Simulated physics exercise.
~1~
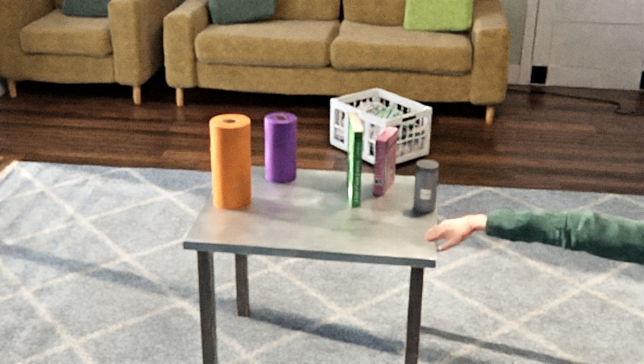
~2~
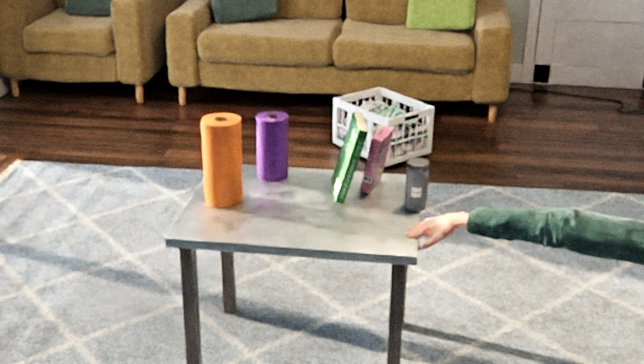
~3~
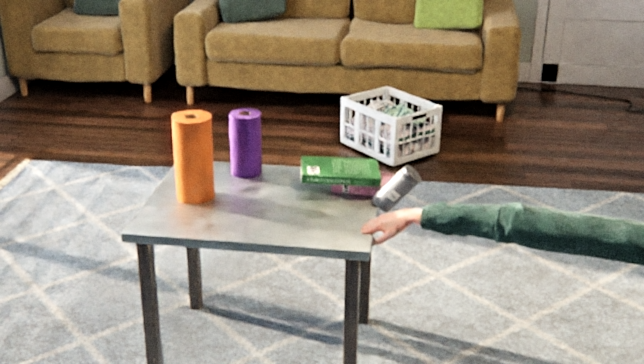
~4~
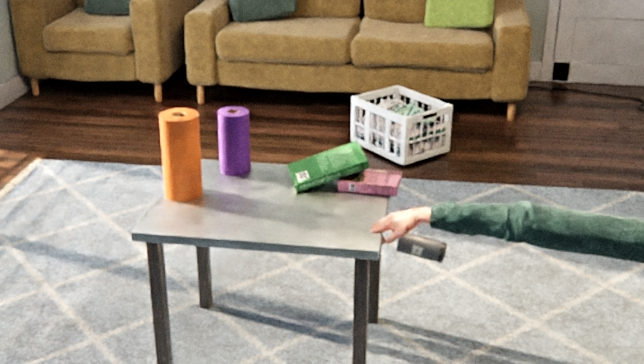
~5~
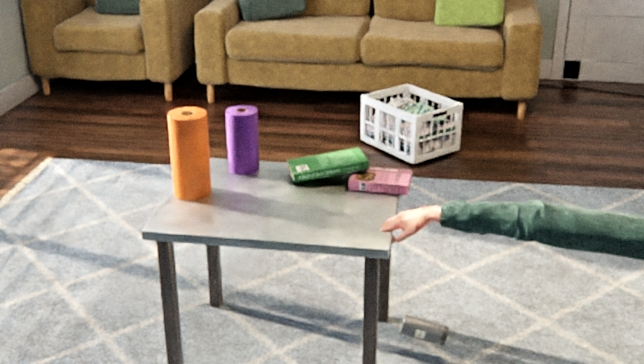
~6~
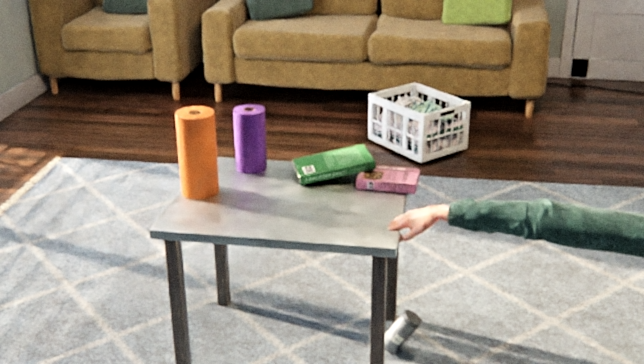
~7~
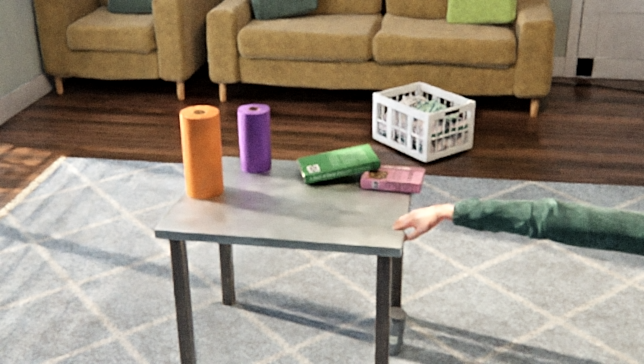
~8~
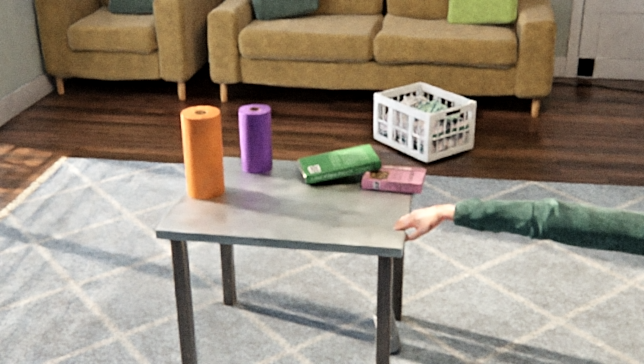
A hand in a green sleeve shoves a small grey side table left; the green book and pink packet topple onto the tabletop and the grey jar tips off the right edge to the floor, while the orange and purple rolls stay standing.
